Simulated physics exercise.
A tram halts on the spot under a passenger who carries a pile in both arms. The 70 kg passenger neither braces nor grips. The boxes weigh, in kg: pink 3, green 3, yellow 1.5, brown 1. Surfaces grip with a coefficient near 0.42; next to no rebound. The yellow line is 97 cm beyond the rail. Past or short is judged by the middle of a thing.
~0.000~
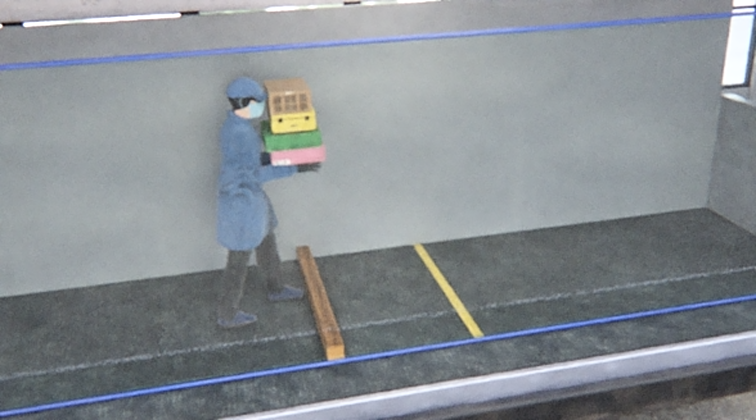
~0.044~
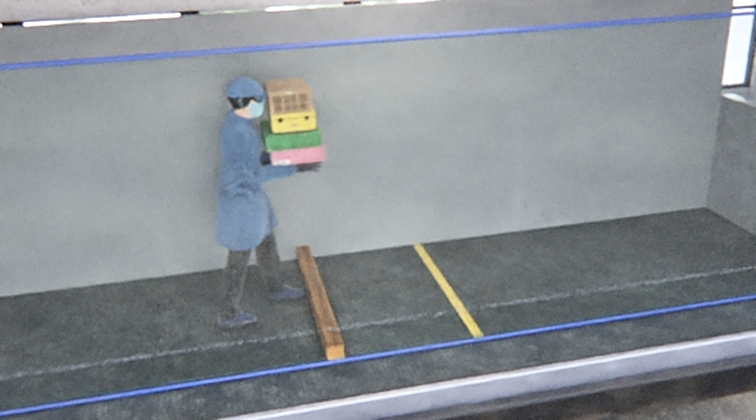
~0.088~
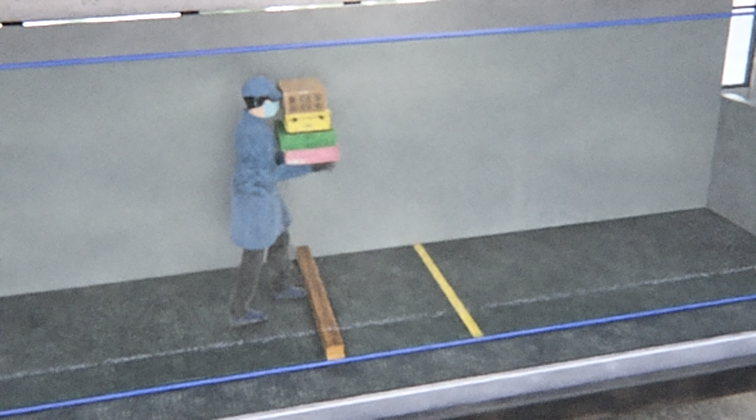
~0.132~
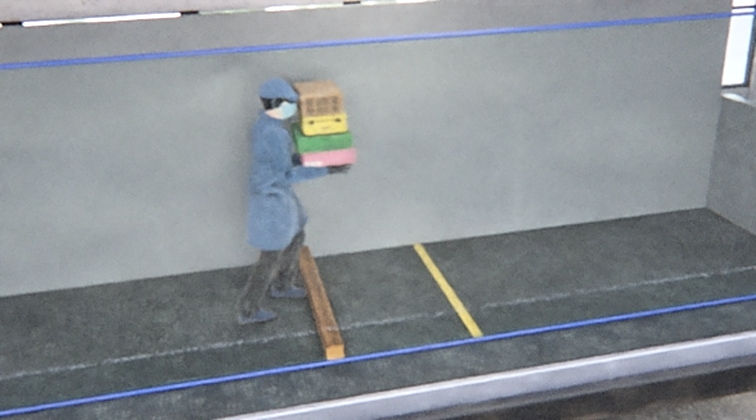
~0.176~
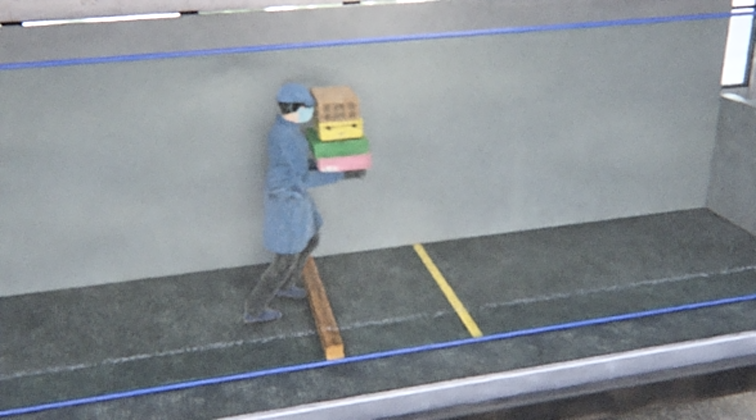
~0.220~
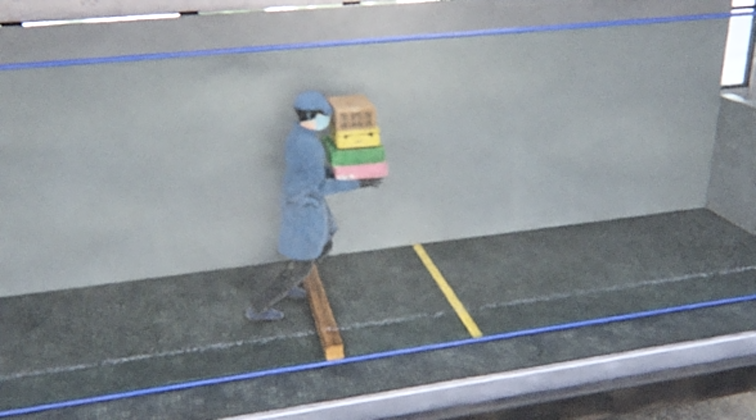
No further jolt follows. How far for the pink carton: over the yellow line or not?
Here the pink carton ends beyond the yellow line.
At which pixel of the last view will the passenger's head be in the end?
Around (530, 249).
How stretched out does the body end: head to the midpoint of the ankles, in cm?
About 90 cm.
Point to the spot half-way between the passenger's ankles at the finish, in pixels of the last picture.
At about (407, 267).
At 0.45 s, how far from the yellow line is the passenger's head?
About 35 cm short of it.
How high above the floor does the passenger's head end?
About 20 cm.
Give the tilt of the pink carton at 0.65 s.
About 0°.
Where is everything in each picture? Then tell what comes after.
The first picture shows pink carton (295, 148), brown crate (287, 96), passenger's head (241, 108), yellow line (465, 316).
The second picture shows pink carton (295, 148), brown crate (287, 96), passenger's head (241, 108).
The third picture shows pink carton (309, 148), brown crate (301, 96), passenger's head (255, 107).
The fourth picture shows pink carton (325, 150), brown crate (318, 98), passenger's head (272, 109).
The fifth picture shows pink carton (341, 155), brown crate (334, 104), passenger's head (289, 113).
The sixth picture shows pink carton (357, 163), brown crate (351, 113), passenger's head (307, 120), yellow line (464, 316). Everything loose set off at about 2.3 m/s.
After 0.45 s the pink carton is 5 cm short of the yellow line, tilted 20°, near (437, 239) in the last picture's view; the brown crate 5 cm short of the yellow line, tilted 20°.
After 0.65 s the pink carton is 31 cm past the yellow line, tilted 0°, near (484, 273) in the last picture's view; the brown crate 68 cm past the yellow line, tilted 10°.
After 0.95 s the pink carton is 51 cm past the yellow line, tilted 0°, near (510, 269) in the last picture's view; the brown crate 211 cm past the yellow line, tilted 10°.
When all is still (2.0 s), pink carton crosses the yellow line; green carton crosses the yellow line; yellow toolbox crosses the yellow line; brown crate crosses the yellow line; passenger's head crosses the yellow line.
